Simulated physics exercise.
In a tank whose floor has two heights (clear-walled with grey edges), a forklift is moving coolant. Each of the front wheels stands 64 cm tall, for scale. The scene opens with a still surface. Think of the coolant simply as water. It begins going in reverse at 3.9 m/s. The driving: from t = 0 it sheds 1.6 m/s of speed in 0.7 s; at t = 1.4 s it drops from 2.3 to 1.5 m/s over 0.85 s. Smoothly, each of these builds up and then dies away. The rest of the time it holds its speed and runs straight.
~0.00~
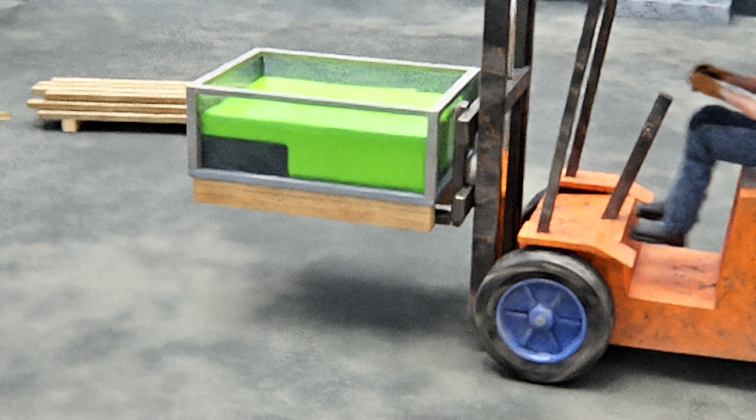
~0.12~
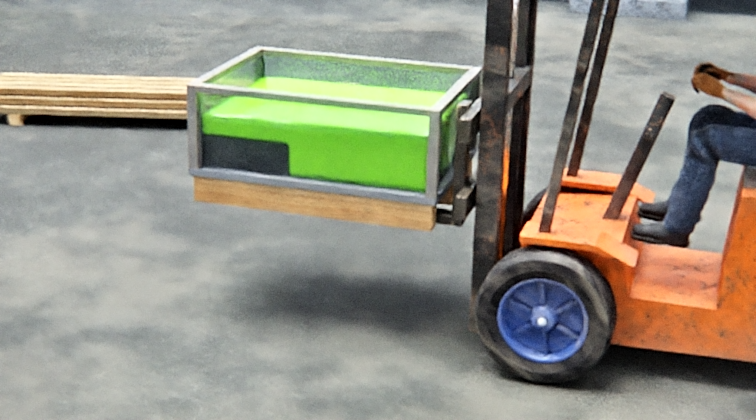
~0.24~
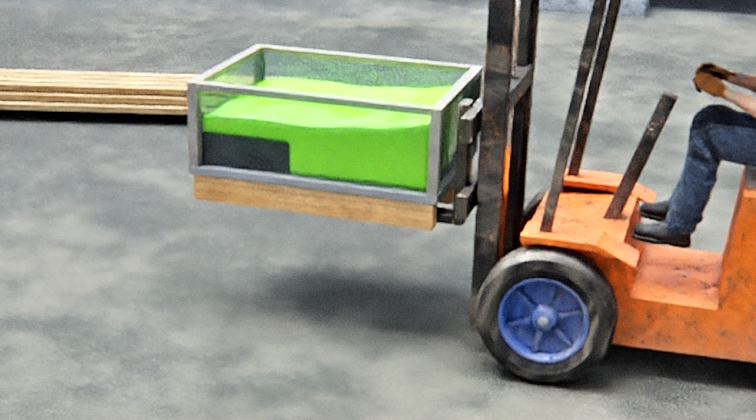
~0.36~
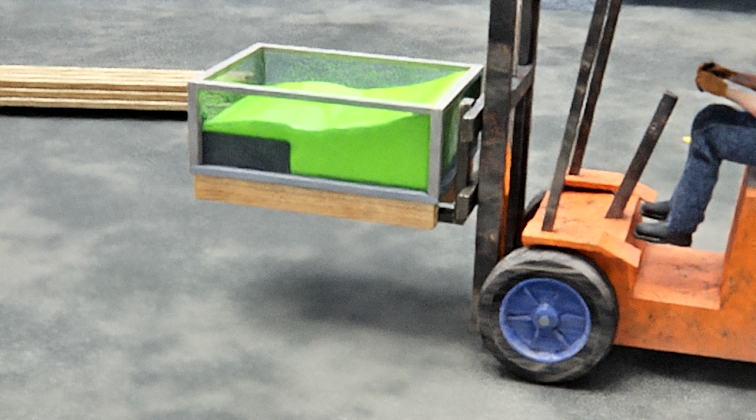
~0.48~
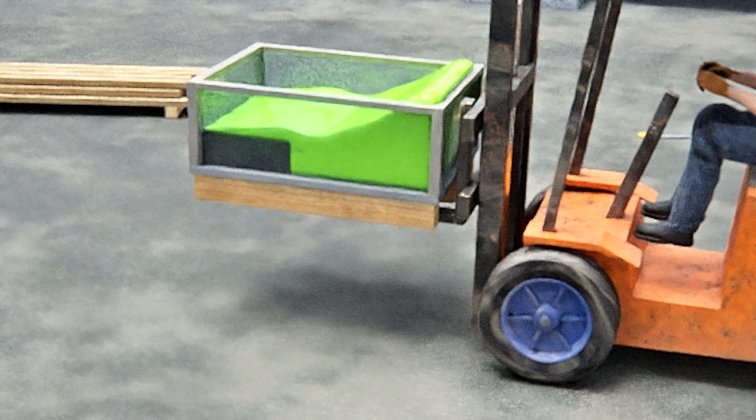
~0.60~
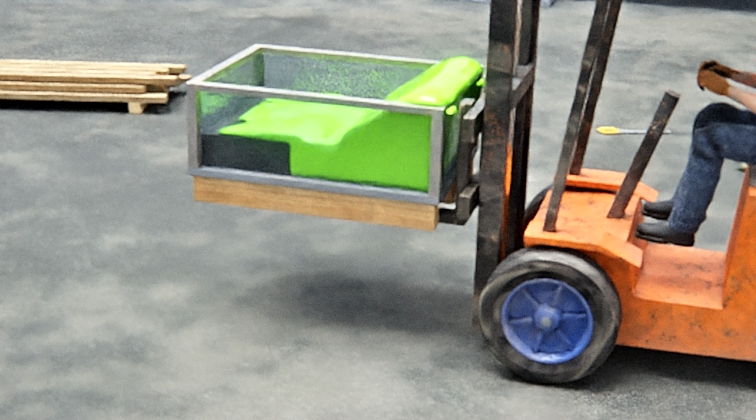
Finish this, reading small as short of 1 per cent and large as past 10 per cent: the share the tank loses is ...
... middling.
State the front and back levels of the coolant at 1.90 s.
Front level 26 cm, back level 32 cm.
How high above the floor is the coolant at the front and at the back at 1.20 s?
At the front 22 cm, at the back 24 cm.
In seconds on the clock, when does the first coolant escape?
Roughly 0.8 seconds.
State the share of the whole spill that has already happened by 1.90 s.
Roughly 90 % of the total.
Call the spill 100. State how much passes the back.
Share: Around 70%.
After 1.20 s front 23 cm, middle 30 cm, back 23 cm above the lowest part of the floor; the loss stands at 3 per cent, over the back.
After 1.90 s front 26 cm, middle 23 cm, back 32 cm above the lowest part of the floor; the loss stands at 5 per cent, mostly over the back, some over the front.
After 2.80 s front 24 cm, middle 29 cm, back 23 cm above the lowest part of the floor; the loss stands at 5 per cent, mostly over the back, some over the front.
After 5.24 s the loss stands at 5 per cent, mostly over the back, some over the front, 10 of 200 litres.
